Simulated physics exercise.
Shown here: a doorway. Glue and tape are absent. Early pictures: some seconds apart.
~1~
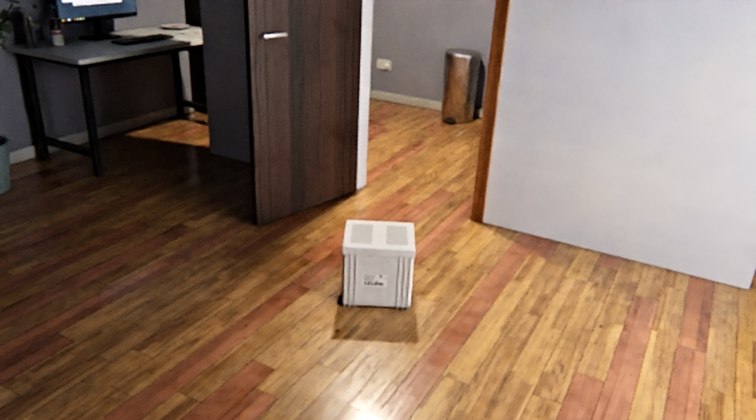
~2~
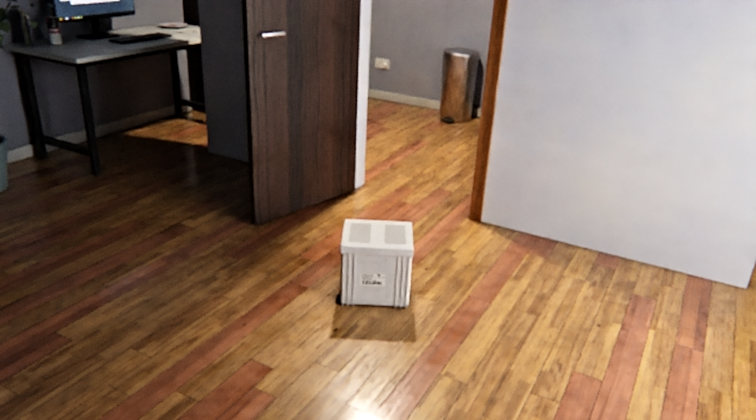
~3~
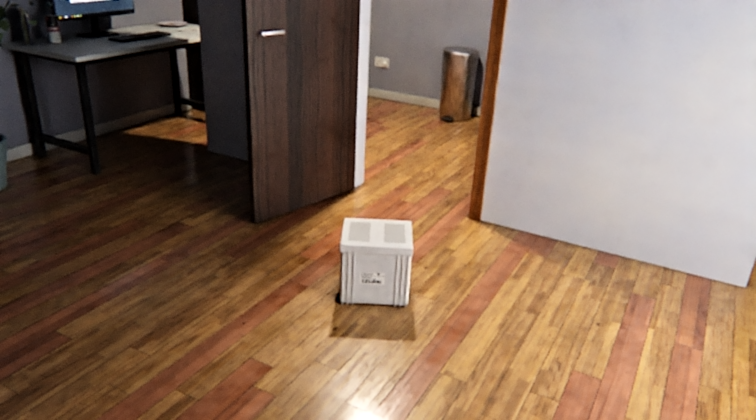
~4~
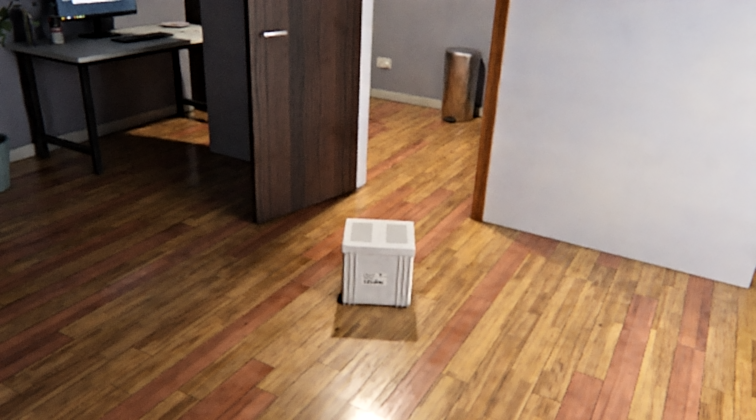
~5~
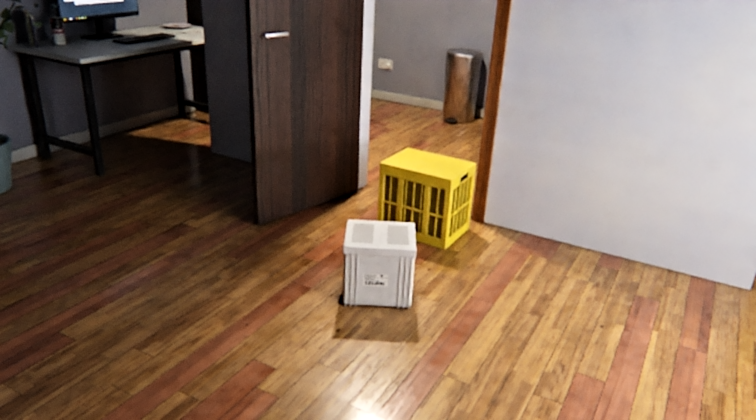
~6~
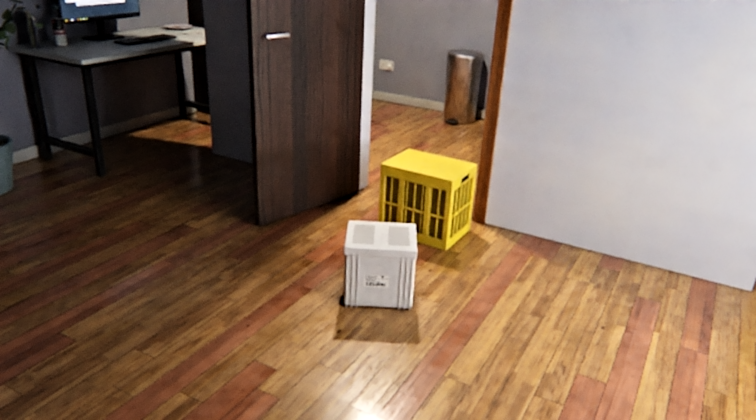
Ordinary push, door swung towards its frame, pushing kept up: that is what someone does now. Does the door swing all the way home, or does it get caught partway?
It gets caught partway.
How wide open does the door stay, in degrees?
I'd say it stays open by roughly 50 degrees.
Then, 0.60 s past the last view, door at 86°.
Then, 1.00 s past the last view, door at 64°.
Finally, door at 48°; both still in place. Final places as the last picture's camera would see them, yellow chest near (428, 198).
